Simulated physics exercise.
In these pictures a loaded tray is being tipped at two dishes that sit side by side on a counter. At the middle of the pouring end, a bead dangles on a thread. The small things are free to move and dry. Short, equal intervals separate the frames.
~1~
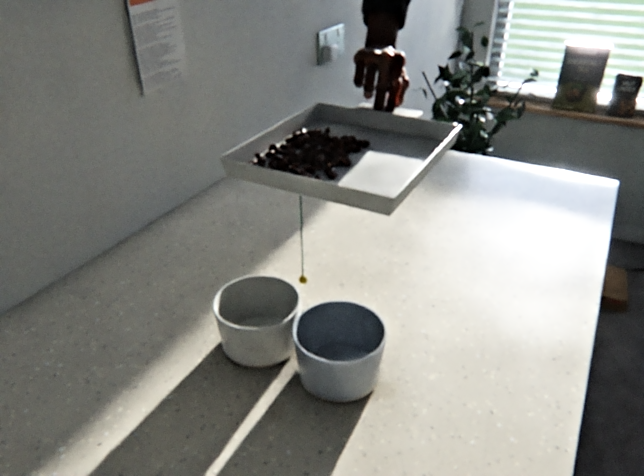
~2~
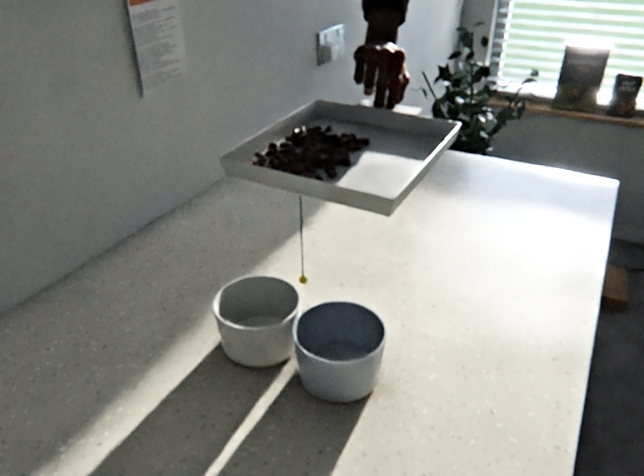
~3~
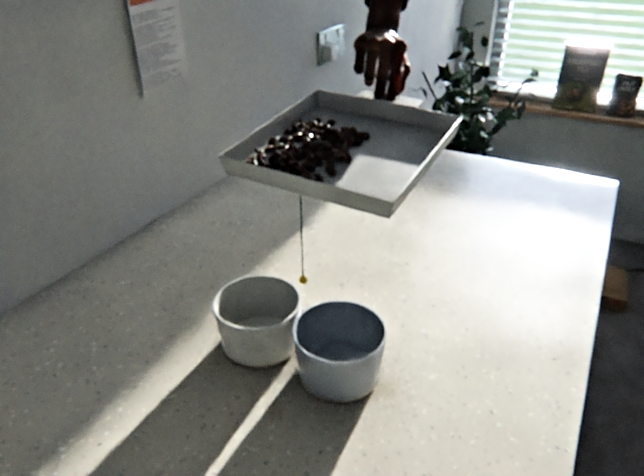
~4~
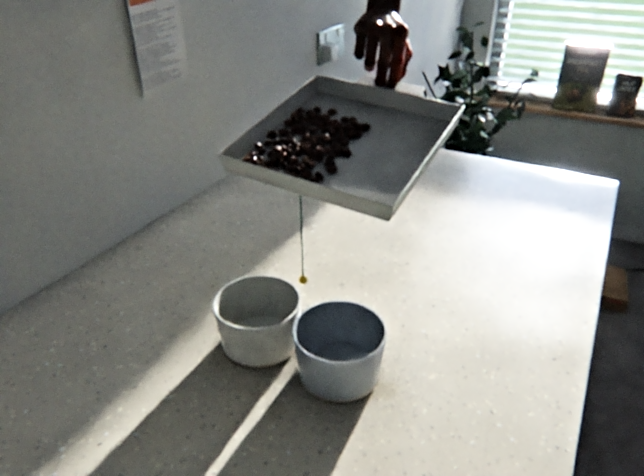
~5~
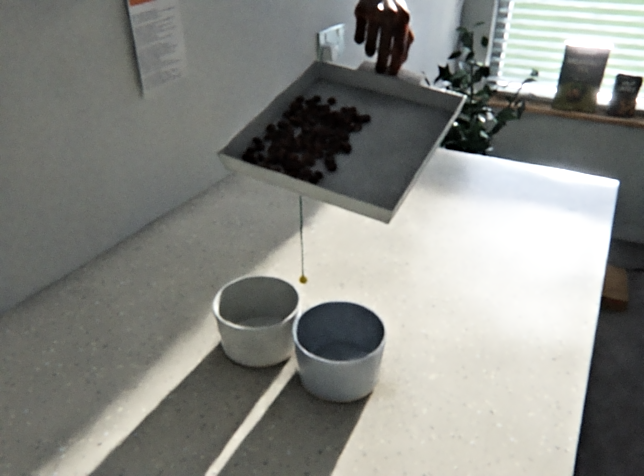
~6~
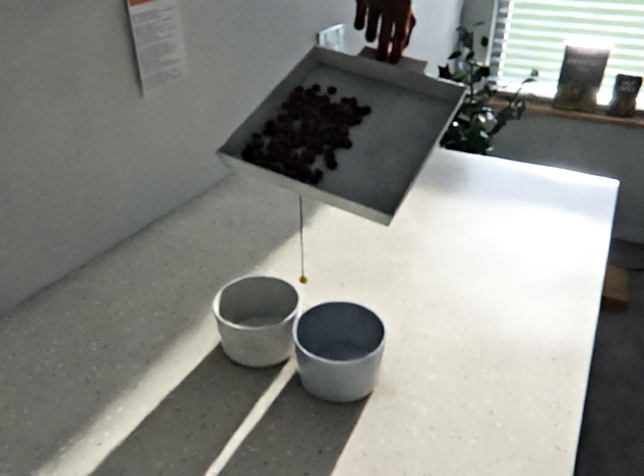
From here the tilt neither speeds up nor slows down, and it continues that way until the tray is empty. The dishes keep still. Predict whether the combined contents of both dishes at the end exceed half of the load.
Honestly, the catch comes out above half of the load.
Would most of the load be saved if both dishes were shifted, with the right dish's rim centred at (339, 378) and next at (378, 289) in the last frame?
Result, first setup: A minority share; second setup: A minority share.
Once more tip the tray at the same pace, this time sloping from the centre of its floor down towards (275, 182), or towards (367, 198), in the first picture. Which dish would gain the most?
So, first the left-side one, then the right-side one.
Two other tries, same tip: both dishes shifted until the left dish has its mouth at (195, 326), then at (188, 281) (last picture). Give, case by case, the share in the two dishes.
It comes to near 0 per cent the first time and near 10 per cent the second time.
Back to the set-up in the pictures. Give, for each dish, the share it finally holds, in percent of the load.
Per cent held at the end: Left dish 0, right dish 60.
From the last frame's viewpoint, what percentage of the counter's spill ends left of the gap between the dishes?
Estimate: About 10 percent.
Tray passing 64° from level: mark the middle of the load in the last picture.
(321, 182).
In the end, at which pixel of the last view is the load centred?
Centre at rest, last view: Approx. (355, 367).
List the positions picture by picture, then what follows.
In the first picture, corners of the pouring end at (225, 157) and (391, 195), level; middle of the load at (313, 155), flat chocolate drops; left dish at (234, 343); right dish at (318, 377); bead on its thread at (303, 280).
In the second picture, corners of the pouring end at (225, 156) and (391, 196), level; middle of the load at (312, 154).
In the third picture, corners of the pouring end at (224, 155) and (391, 199), tipped barely, lowest at the right corner; middle of the load at (312, 150).
In the fourth picture, corners of the pouring end at (223, 153) and (390, 203), tipped a little, lowest at the right corner; middle of the load at (312, 144).
In the fifth picture, corners of the pouring end at (222, 151) and (390, 207), tipped clearly, lowest at the right corner; middle of the load at (301, 137).
In the sixth picture, corners of the pouring end at (221, 150) and (390, 212), tipped clearly, lowest at the right corner; middle of the load at (301, 131); left dish at (234, 343); right dish at (318, 377).
Soon, tray tipped steeply; nearly all on the tray; a stray few in the air.
A while on, tray tipped past a quarter turn; about a third on the tray; about a quarter in the right dish; a stray few in the left dish; a small part outside both; about a quarter in the air.
Towards the end, tray tipped past a quarter turn; about two thirds in the right dish; a stray few in the left dish; about a third outside both.
Finally, tray tipped past a quarter turn; about two thirds in the right dish; a stray few in the left dish; about a third outside both.
